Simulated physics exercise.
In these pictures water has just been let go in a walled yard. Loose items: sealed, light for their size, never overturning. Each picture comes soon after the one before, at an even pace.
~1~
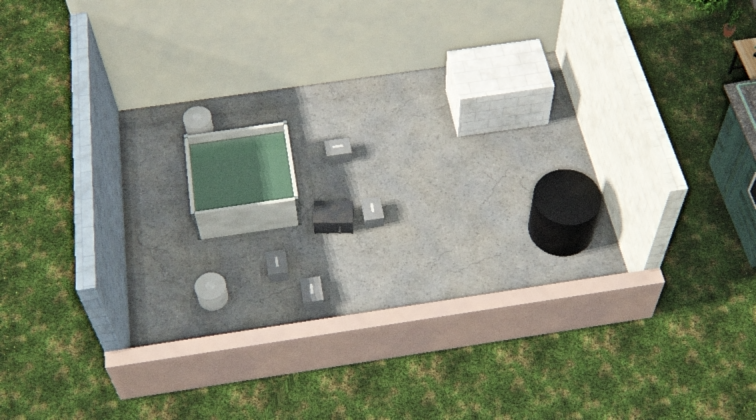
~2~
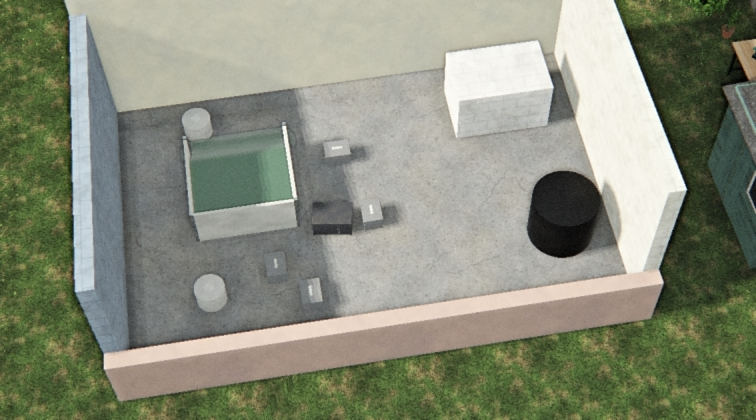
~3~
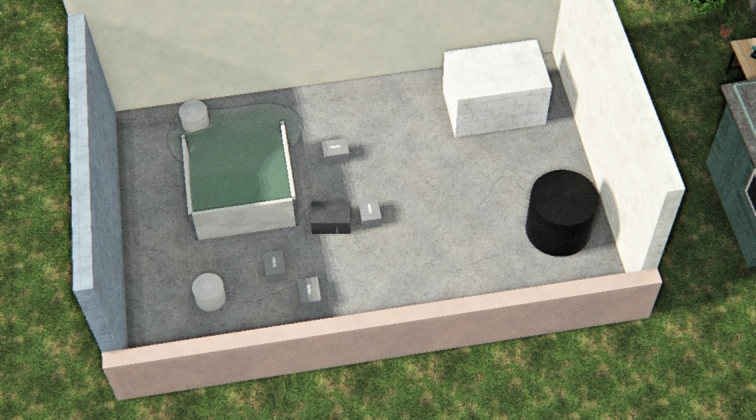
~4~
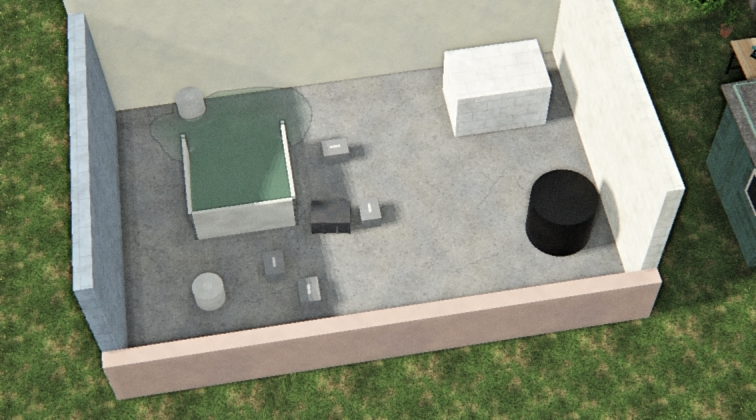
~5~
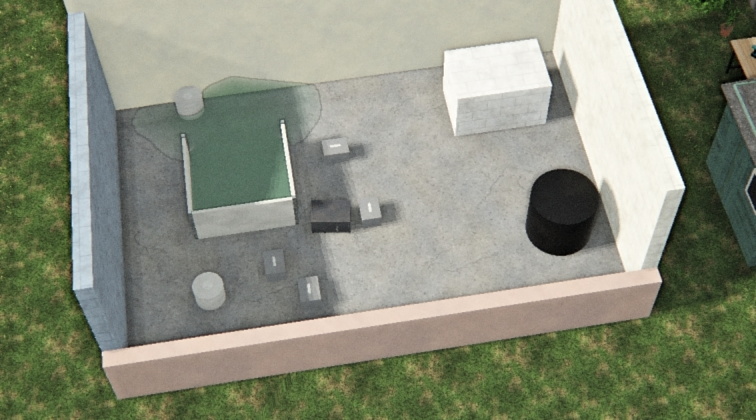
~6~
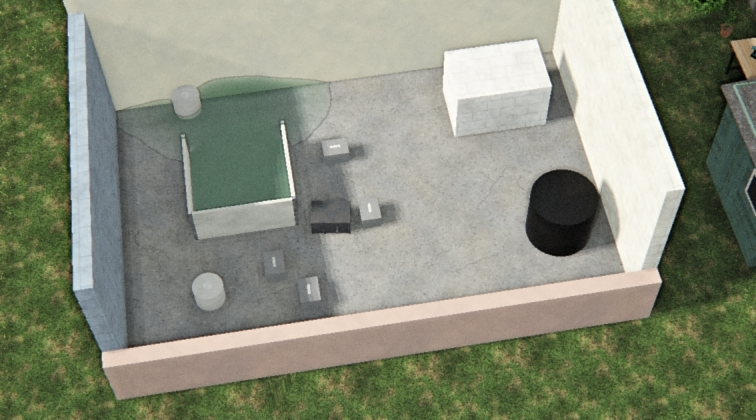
Greenish water poured out the back of a white-walled tank and spread over the floor to the rear wall, nudging a small pale tub slightly back while the other items stayed still.
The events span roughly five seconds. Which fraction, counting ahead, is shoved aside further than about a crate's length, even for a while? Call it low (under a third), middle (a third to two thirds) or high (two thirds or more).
Low.
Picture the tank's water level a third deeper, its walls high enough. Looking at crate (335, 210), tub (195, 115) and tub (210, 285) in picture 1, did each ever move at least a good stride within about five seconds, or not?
Order as given: Not past it; displaced that much; displaced that much.
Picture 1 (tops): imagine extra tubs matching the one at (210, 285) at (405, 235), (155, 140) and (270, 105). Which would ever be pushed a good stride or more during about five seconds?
One by one: Hardly budges; knocked well away; knocked well away.
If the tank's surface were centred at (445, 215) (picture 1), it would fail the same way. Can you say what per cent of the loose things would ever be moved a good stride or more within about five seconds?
Near 30 in a hundred.
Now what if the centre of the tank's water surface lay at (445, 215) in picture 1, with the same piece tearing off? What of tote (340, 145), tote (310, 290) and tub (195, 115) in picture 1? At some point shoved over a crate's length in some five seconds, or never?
Result per object - went far, stayed close, went far.
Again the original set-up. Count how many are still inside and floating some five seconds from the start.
Counted: 1.
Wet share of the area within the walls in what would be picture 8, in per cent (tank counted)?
20 %.
A moment on, 1 of 7 are well off their spots; 1 afloat.
Next, 1 of 7 are well off their spots; 0 afloat.
Later, 1 of 7 are well off their spots; 1 afloat.
In the end, 2 of 7 are well off their spots, and 2 have been at some point; 1 afloat.
